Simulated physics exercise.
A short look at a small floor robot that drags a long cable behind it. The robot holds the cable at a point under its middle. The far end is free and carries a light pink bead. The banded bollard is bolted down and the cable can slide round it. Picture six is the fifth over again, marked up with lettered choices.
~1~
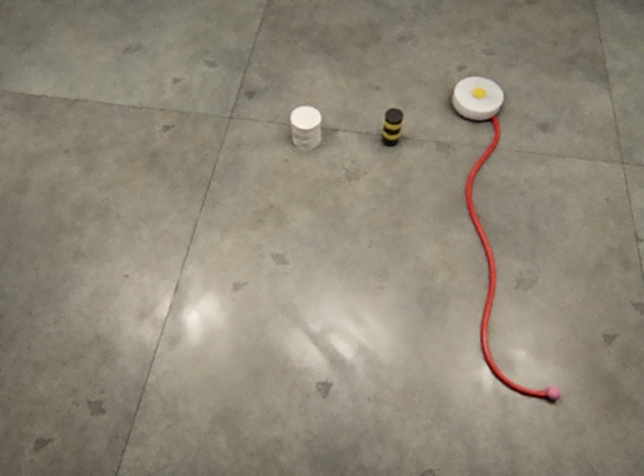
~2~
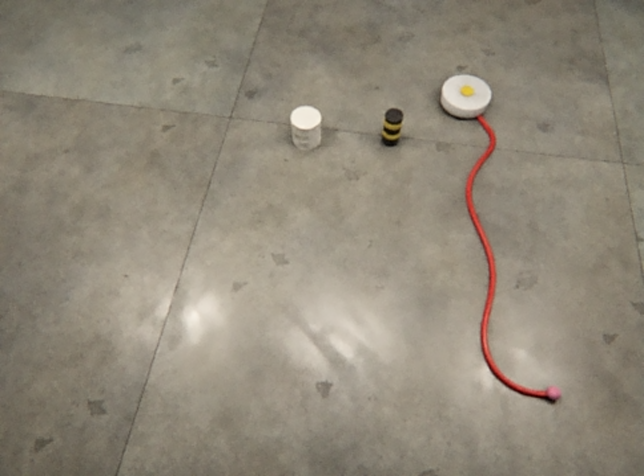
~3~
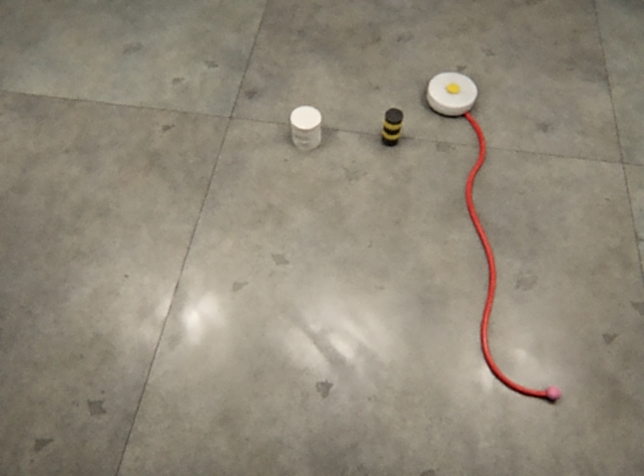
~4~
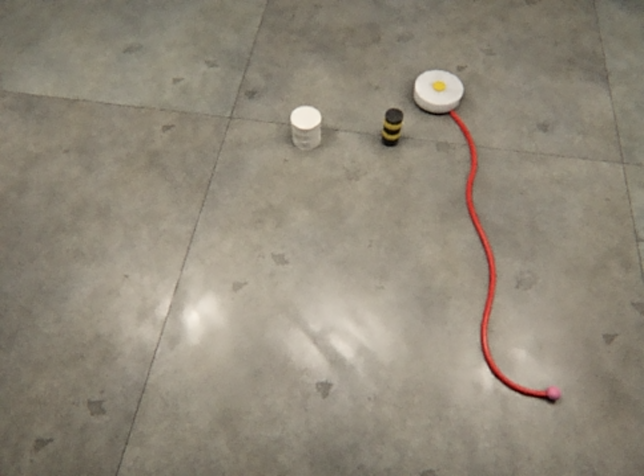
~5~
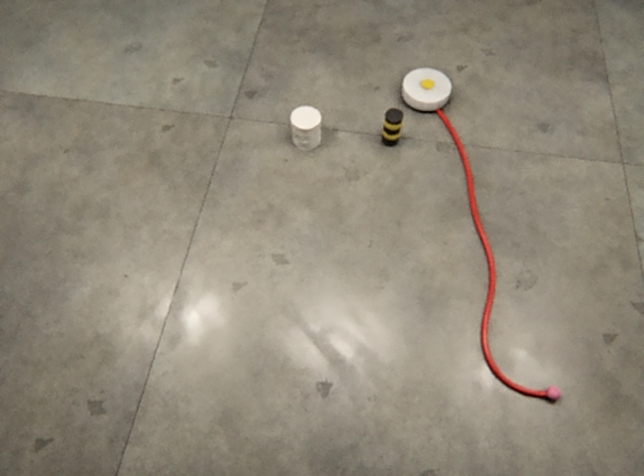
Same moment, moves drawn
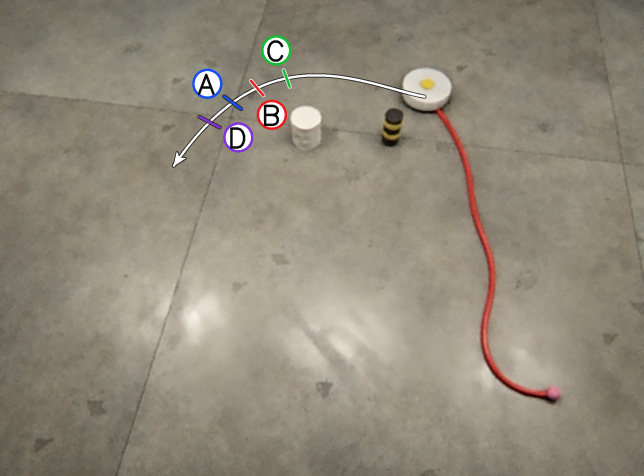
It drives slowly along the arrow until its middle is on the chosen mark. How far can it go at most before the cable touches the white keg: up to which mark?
No farther than D.
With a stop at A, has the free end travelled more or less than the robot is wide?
By then, more.
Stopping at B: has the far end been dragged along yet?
By then, yes.
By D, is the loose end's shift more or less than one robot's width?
More.
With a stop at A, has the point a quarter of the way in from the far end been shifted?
By then, yes.
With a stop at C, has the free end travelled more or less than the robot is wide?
More.
On the marked copy, A at (233, 103); B at (257, 88); C at (287, 78); D at (210, 122); the route from (424, 97) via (278, 80) to (174, 166).
With D. Early on, robot (344, 71), middle of the cable (443, 193), free end (522, 366).
Further on, robot (263, 79), middle of the cable (407, 151), free end (493, 299).
At the end, robot (208, 116), middle of the cable (382, 131), free end (472, 260); only the bollard has been touched, if anything.
As for the rest, A is safe but short; B is safe but short; C is safe but short.
